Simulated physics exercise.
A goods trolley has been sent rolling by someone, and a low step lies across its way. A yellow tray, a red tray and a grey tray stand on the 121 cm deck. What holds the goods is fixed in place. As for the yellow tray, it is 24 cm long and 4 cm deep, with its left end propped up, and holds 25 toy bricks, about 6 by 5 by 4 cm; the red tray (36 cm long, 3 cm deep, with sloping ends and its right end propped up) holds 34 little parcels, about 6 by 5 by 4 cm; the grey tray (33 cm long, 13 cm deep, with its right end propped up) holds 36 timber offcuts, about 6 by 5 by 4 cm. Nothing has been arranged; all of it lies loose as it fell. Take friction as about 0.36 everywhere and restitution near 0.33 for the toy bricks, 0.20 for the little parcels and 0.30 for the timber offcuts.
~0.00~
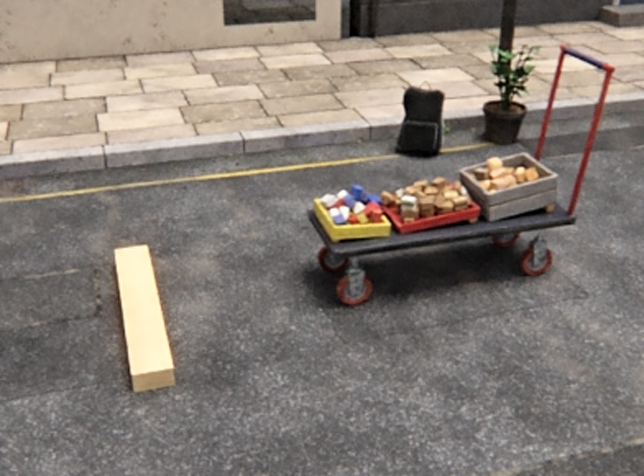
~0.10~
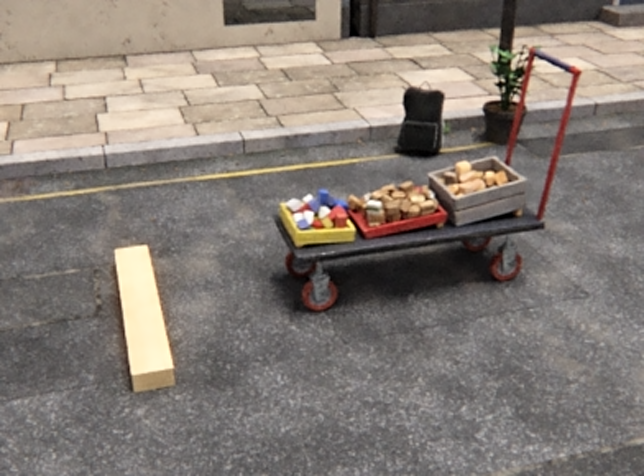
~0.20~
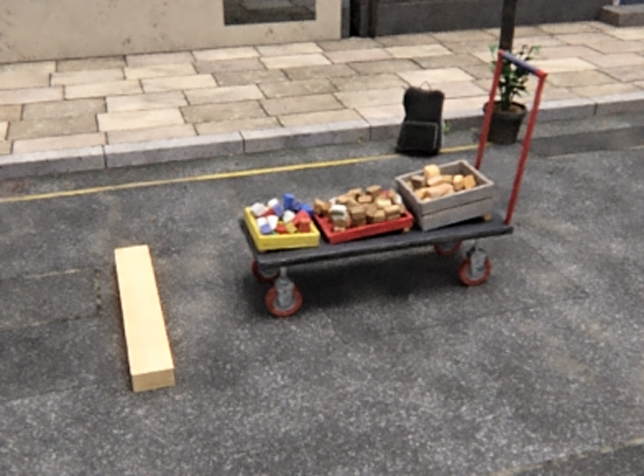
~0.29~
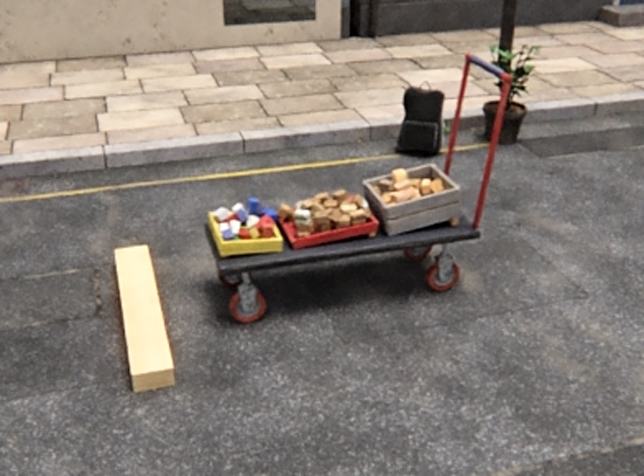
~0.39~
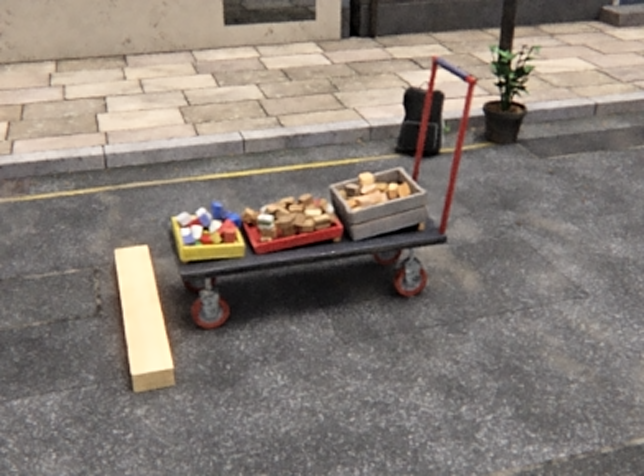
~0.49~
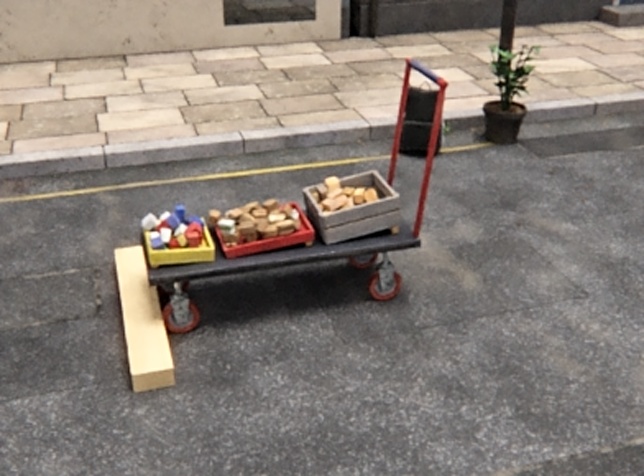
A goods trolley carrying yellow, red and grey trays of small loose blocks rolls left across tarmac up to a low pale step.
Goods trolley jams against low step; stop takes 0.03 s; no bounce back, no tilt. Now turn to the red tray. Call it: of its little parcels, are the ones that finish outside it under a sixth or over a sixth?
The ones outside are over a sixth.
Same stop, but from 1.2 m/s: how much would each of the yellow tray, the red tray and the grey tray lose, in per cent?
In that case the yellow tray sheds 10 per cent of its load, the red tray 20 per cent, and the grey tray 0 per cent.
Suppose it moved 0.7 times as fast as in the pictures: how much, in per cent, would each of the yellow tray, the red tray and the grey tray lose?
In that case the yellow tray sheds 10 per cent, the red tray 20 per cent and the grey tray 0 per cent.
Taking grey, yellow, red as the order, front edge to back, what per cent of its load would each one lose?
Yellow tray 30 %, red tray 30 %, grey tray 0 %.
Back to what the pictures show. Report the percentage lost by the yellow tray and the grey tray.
I'd estimate yellow tray near 10 and grey tray near 5 per cent.
After 0.55 s, yellow tray 24 in, 1 out, red tray 31 in, 3 out and grey tray 36 in, 0 out.
After 0.67 s, yellow tray 24 in, 1 out, red tray 29 in, 5 out and grey tray 36 in, 0 out.
After 0.90 s, yellow tray 22 in, 3 out, red tray 26 in, 8 out and grey tray 35 in, 1 out.
Outcome (at 1.41 s), yellow tray 22 in, 3 out, red tray 25 in, 9 out and grey tray 35 in, 1 out. Asked share, 9 of 34, 26 per cent.
